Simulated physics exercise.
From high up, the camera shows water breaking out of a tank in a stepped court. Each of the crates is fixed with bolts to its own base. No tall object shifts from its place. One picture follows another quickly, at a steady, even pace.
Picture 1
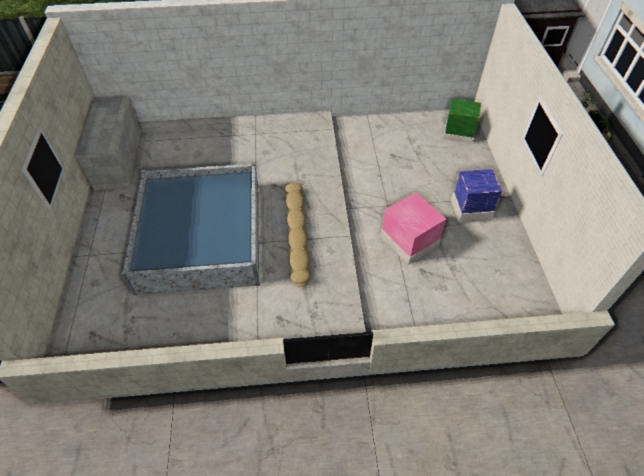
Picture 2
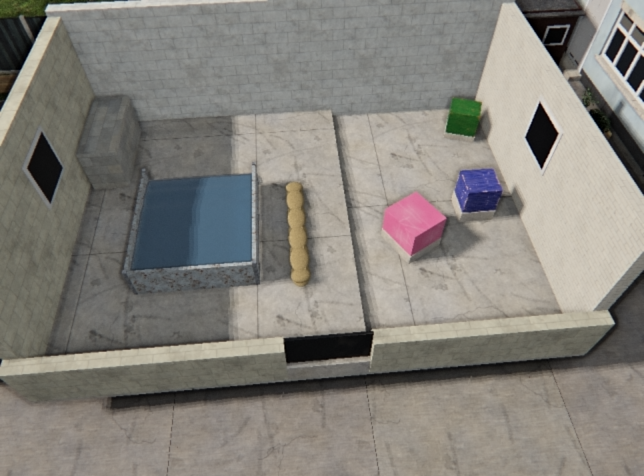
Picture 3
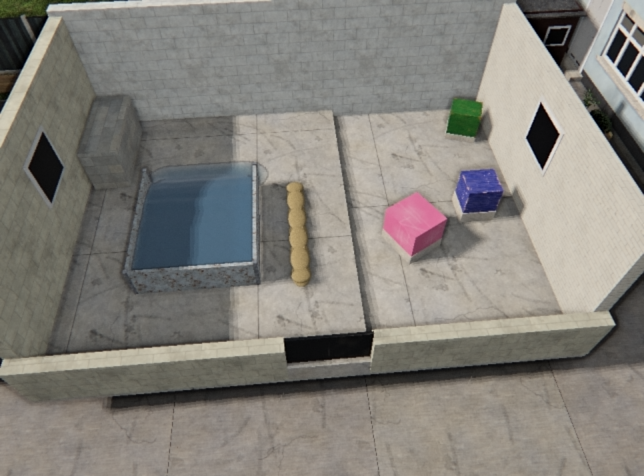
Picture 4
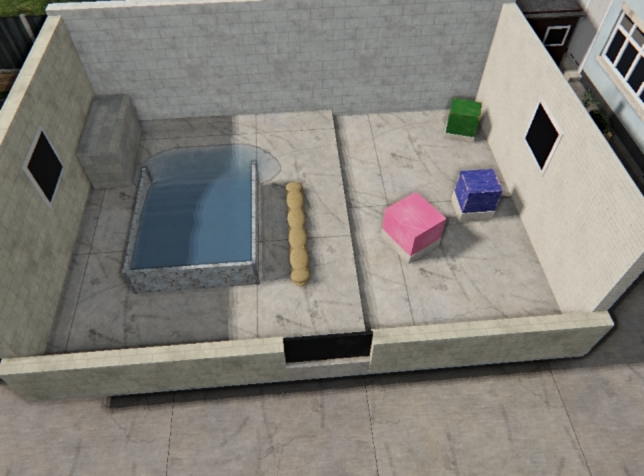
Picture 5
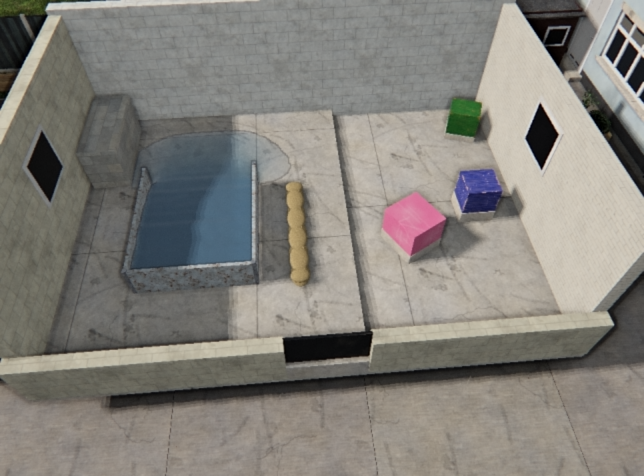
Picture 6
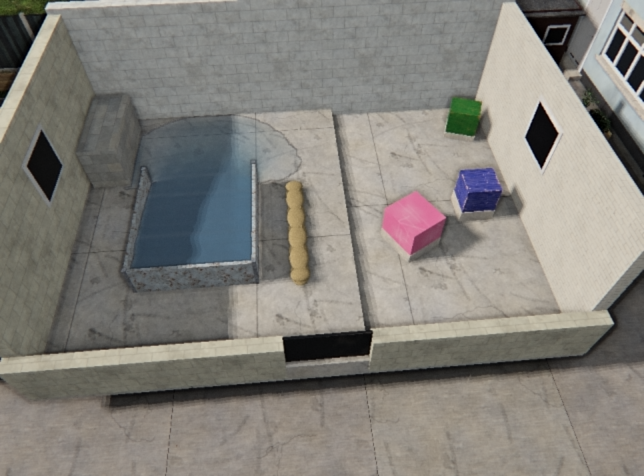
Water pours from the far side of an open tank and spreads across the pale floor.
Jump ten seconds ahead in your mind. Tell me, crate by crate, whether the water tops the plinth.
One by one: Green crate: Reached by water; blue crate: Kept safe; pink crate: Kept safe.
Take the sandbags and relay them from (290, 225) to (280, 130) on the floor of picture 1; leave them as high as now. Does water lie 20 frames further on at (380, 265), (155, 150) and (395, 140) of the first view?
Order kept: Flood-free - flood-hit - flood-hit.
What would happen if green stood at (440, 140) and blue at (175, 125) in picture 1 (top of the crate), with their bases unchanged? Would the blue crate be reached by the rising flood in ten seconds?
The blue crate is flooded.
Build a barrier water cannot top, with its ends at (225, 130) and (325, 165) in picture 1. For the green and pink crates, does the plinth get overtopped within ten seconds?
Well, the green crate stays untouched and the pink crate stays untouched then.
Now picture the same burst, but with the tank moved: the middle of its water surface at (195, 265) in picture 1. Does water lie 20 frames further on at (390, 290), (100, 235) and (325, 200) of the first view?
The first spot is not reached, the second inundated, and the third not reached.
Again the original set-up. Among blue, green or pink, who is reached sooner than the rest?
Note: The one in green is first.
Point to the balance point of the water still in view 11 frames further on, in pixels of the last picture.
That comes out near (208, 176).
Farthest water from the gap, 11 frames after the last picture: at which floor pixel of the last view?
Close to (379, 115).
A moment on, water covers 20 % of the floor; the green crate not reached, the blue crate not reached, the pink crate not reached.
Next, water covers 20 % of the floor; the green crate not reached, the blue crate not reached, the pink crate not reached.
Then, water covers 40 % of the floor; the green crate water round its plinth, the blue crate not reached, the pink crate not reached.
Later, water covers 70 % of the floor; the green crate water round its plinth, the blue crate water round its plinth, the pink crate water round its plinth.
In the end, water covers 90 % of the floor; the green crate was topped, the blue crate stayed above the water, the pink crate stayed above the water.
